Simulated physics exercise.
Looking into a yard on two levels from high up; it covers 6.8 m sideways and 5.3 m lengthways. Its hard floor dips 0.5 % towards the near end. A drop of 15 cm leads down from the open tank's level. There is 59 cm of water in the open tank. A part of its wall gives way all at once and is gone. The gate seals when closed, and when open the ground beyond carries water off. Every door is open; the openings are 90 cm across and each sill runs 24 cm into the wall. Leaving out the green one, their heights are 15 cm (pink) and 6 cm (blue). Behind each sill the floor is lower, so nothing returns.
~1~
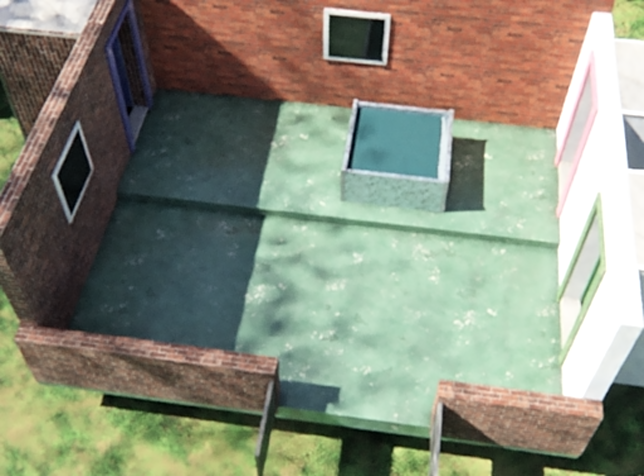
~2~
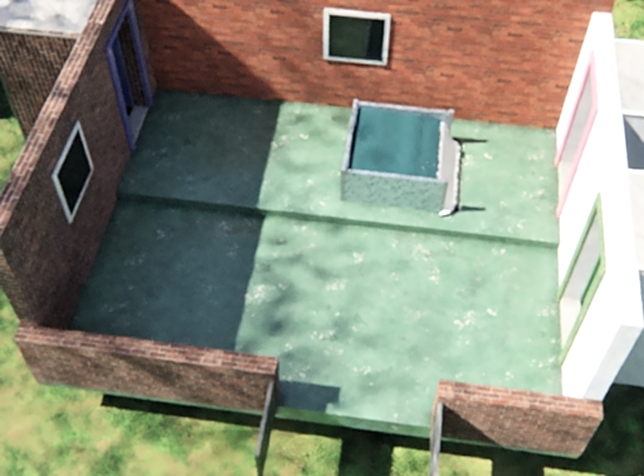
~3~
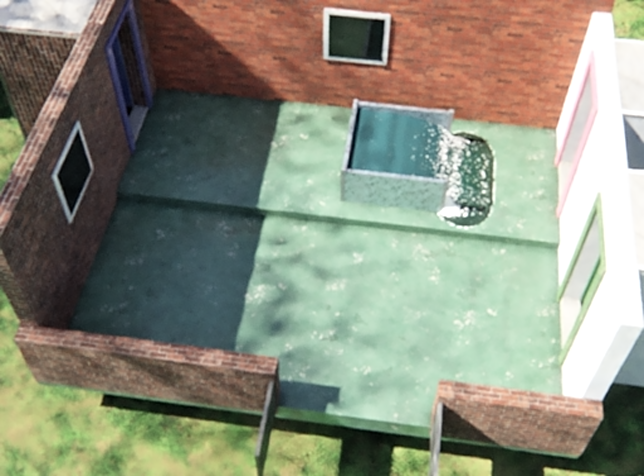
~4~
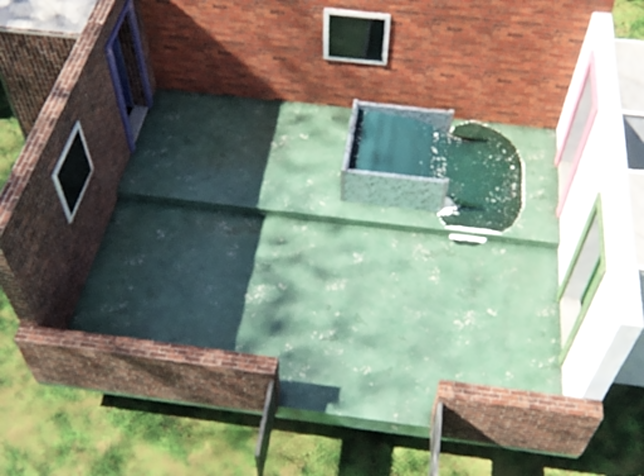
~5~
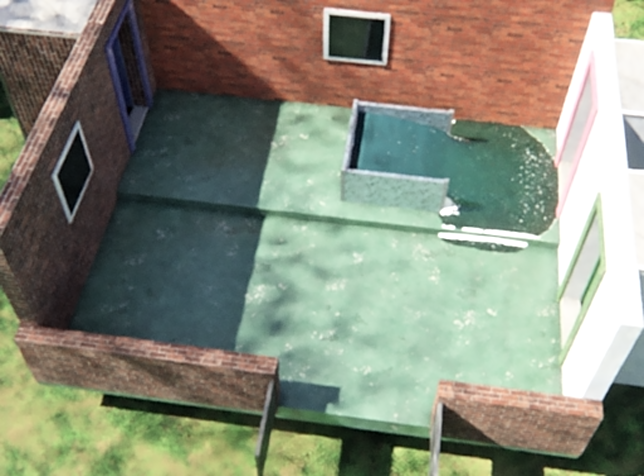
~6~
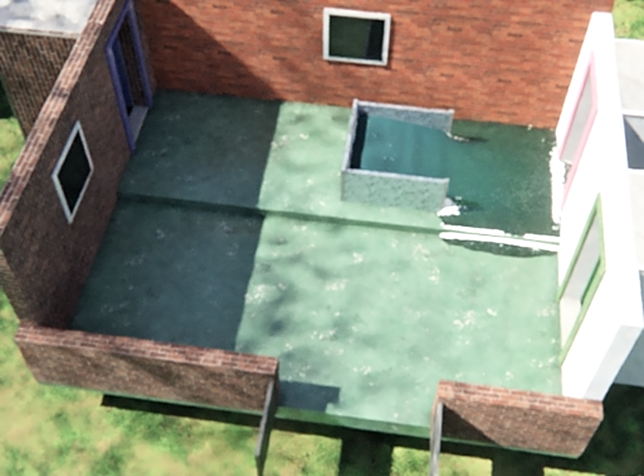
A walled brick yard with a green floor on two levels is seen from high up by a still camera. A grey open tank of dark teal water stands right of centre near the back wall, with a blue door at left and pink and green ones in the white right wall. The tank's right side vanishes, and water pours out, foaming, spreads rightward to the white wall and slips over the step in a thin white line.
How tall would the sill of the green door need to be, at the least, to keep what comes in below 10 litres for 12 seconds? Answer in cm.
It would have to be roughly 5.5 cm high.
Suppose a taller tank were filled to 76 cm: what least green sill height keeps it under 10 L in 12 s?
Some 7.5 cm.
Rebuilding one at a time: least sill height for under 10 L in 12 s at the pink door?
Roughly 31 cm at pink.
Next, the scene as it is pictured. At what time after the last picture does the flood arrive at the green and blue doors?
Green 0.6 s, blue 5.0 s.
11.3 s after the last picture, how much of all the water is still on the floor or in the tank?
About 74 per cent.
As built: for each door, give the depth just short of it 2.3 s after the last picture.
Depths in cm: Pink 16, green 8, blue 0.
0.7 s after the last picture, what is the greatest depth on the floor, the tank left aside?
Roughly 36 cm.
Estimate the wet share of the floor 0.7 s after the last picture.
About 15 per cent.
Then, 0.7 s after the last picture water covers 15 % of the floor, deepest (36 cm) near (550, 131); 3 cm at the green door, 0 litres in over its 14 cm sill.
Then, 2.3 s after the last picture water covers 25 % of the floor, deepest (21 cm) near (555, 414); 8 cm at the green door, 0 litres in over its 14 cm sill.
Then, 11.3 s after the last picture water covers 80 % of the floor, deepest (6 cm) near (112, 217); 4 cm at the green door, 0 litres in over its 14 cm sill.
At the green door as built, the water peaked near 10 cm, 1.3 s after the last picture.
Run again over the same 12 s with other heights there, 21 litres in over 4.5 cm, 4 litres over 7 cm. The limit of 10 litres is kept from about 5.5 cm up.
